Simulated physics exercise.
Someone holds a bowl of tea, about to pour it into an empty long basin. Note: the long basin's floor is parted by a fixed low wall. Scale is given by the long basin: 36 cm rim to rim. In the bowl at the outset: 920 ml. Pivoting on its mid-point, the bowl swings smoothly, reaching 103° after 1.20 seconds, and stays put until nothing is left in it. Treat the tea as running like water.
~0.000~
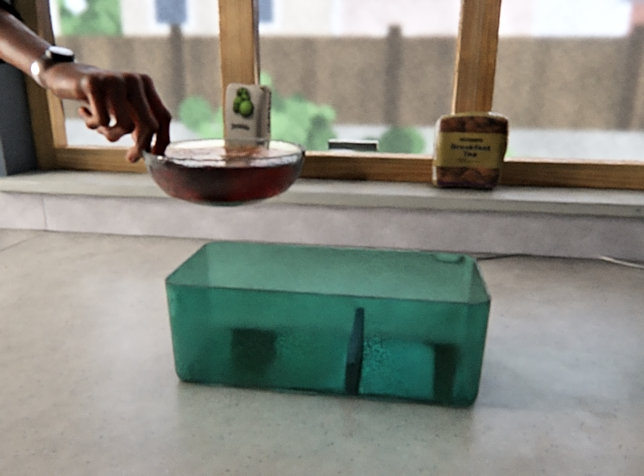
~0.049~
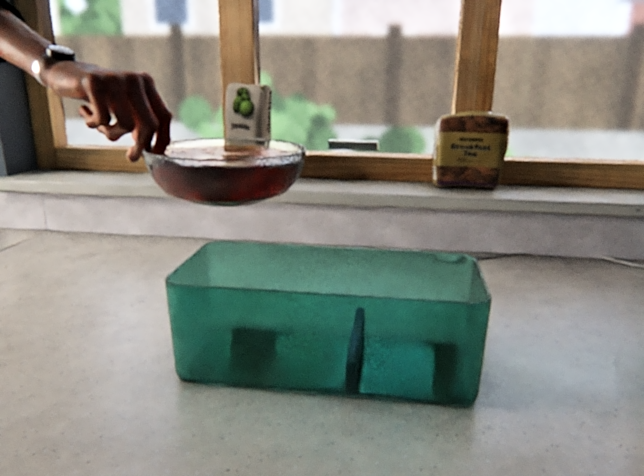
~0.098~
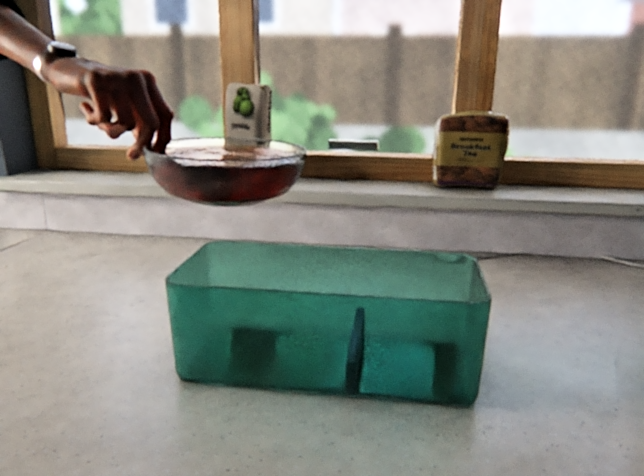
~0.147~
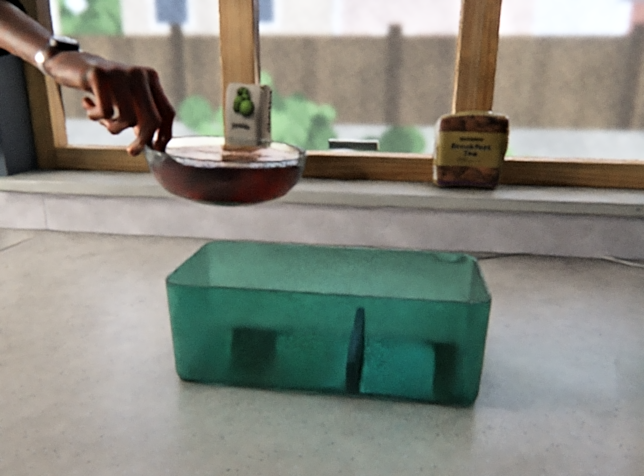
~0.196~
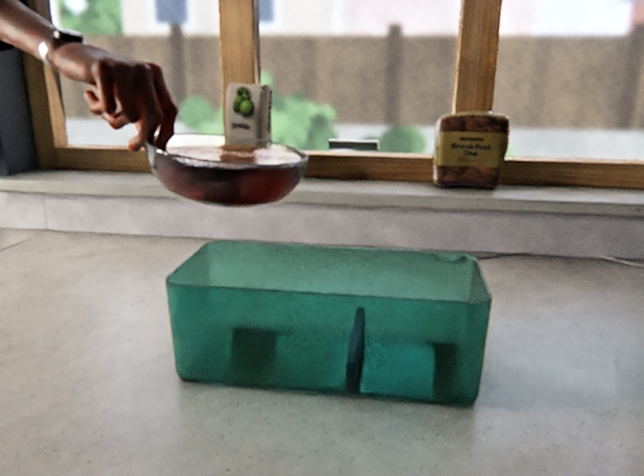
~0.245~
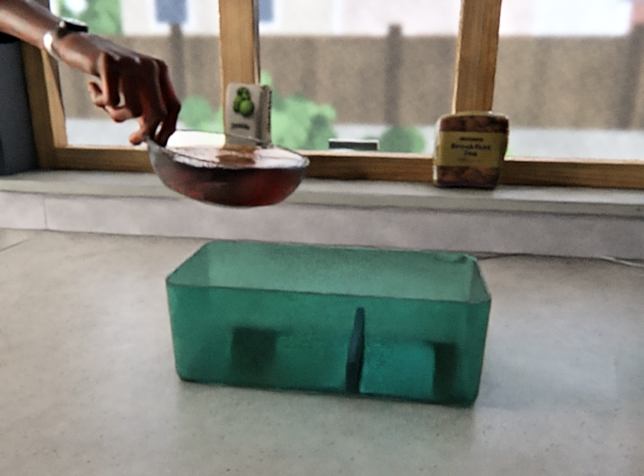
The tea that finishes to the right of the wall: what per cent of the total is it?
It is about 47 per cent of the total.
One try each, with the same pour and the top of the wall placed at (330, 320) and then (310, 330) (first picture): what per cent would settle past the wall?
Around 70 and 80 percent, in that order.
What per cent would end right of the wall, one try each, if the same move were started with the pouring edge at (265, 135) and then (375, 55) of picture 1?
In turn about 10 and 65 per cent.
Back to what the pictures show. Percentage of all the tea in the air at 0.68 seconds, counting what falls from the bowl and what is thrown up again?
I'd put it at about 34 percent.
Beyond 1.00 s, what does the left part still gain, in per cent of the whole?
That amounts to roughly 2 per cent of the whole.
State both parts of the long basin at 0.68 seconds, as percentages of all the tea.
14 on the left, 26 on the right, roughly.
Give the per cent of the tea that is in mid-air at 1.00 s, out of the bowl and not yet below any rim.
2 per cent, roughly.
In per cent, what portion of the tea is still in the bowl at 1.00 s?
About 1 % is still there.
Then, 0.68 s in, the tilt is 62° and 27 per cent is still to pour, 14 is left of the wall and 25 right of it.
Then, 1.00 s in, the tilt is 96° and 1 per cent is still to pour, 51 is left of the wall and 47 right of it.
Then, 1.34 s in, the tilt is 103° and 0 per cent is still to pour, 53 is left of the wall and 47 right of it.
Then, 1.70 s in, the tilt is 103° and 0 per cent is still to pour, 53 is left of the wall and 47 right of it.
Finally, 53 per cent lies left of the wall, 47 right of it and 1 outside.
